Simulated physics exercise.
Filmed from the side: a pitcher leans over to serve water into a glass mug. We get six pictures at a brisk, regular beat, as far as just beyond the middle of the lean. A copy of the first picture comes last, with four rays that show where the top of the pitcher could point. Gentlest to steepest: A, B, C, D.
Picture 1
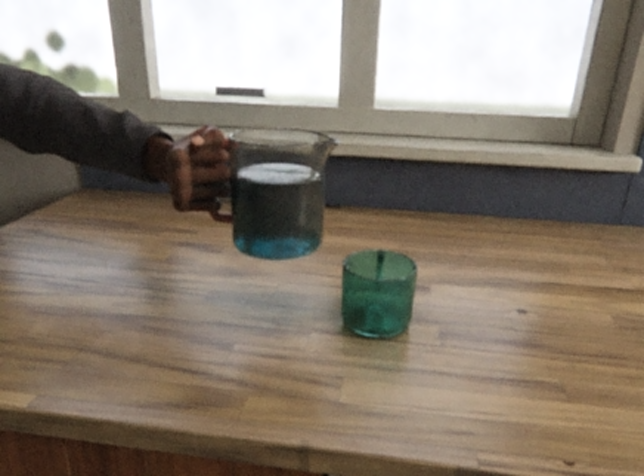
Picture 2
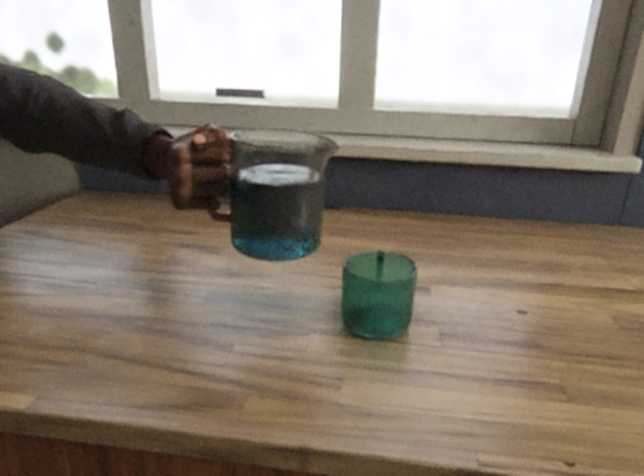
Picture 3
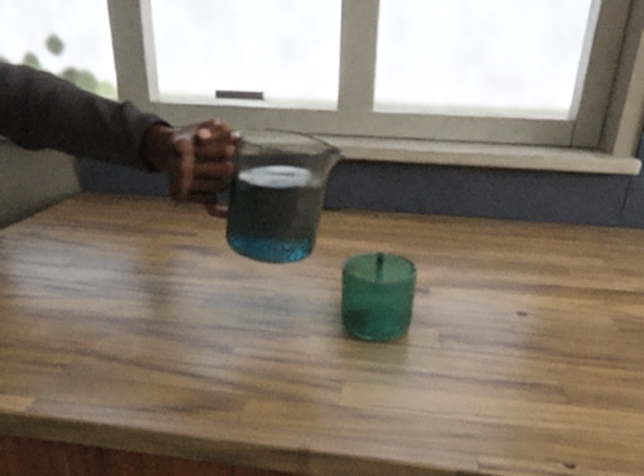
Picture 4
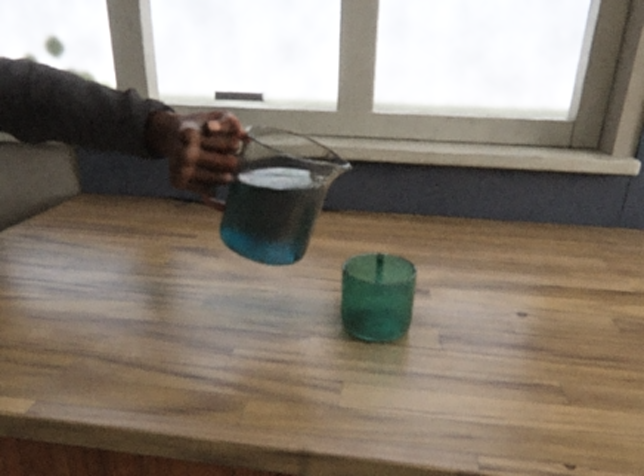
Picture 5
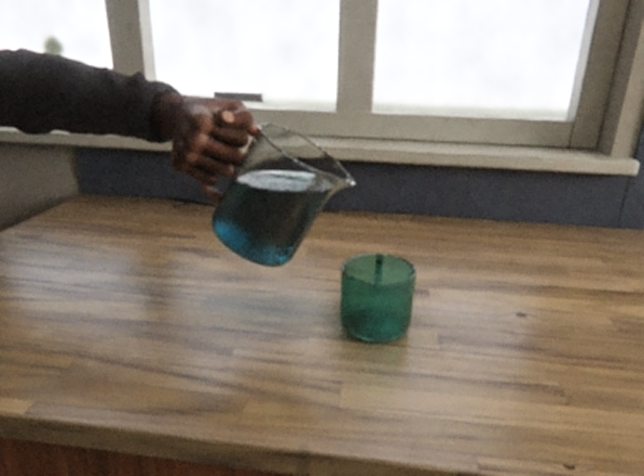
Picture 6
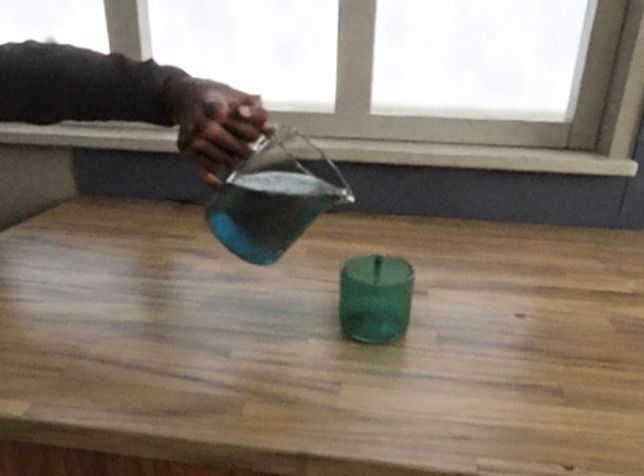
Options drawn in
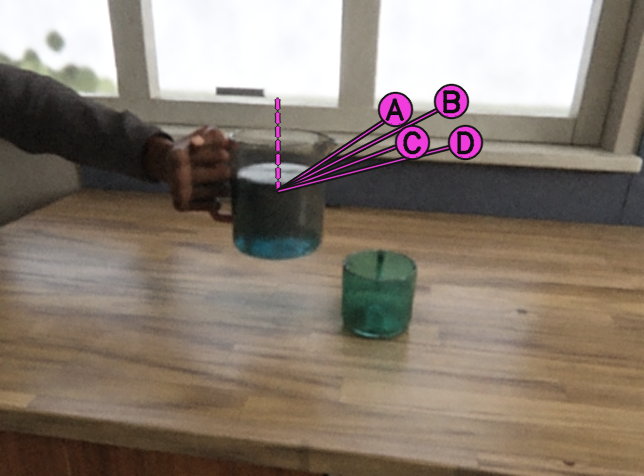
On a wooden counter by a window, a hand tilting a clear pitcher of bluish water rightward near a small green glass.
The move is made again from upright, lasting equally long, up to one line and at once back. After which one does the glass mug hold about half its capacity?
Best: B.
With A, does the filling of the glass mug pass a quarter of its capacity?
Yes, clearly.
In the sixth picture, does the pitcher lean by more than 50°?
No, it does not.
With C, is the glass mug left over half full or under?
Over.
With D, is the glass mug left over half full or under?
Over half.
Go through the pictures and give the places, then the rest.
Upright, lip at (338, 142); rim of the glass mug round (380, 264); nothing has left yet.
Tipped about 2°, lip at (340, 146); nothing has left yet.
Tipped about 8°, lip at (344, 155); nothing has left yet.
Tipped about 17°, lip at (349, 167); nothing has left yet.
Tipped about 28°, lip at (353, 183); nothing has left yet.
Tipped about 40°, lip at (353, 200); nothing has left yet.
On the marked copy, A at (383, 121); B at (437, 110); C at (395, 147); D at (449, 147).
With A, the glass mug ends with about 31 % of what it can hold.
With B, the glass mug ends with about 51 % of what it can hold.
With C, the glass mug ends with about 73 % of what it can hold.
With D, the glass mug ends with about 92 % of what it can hold; 3 % of the water is spilt.
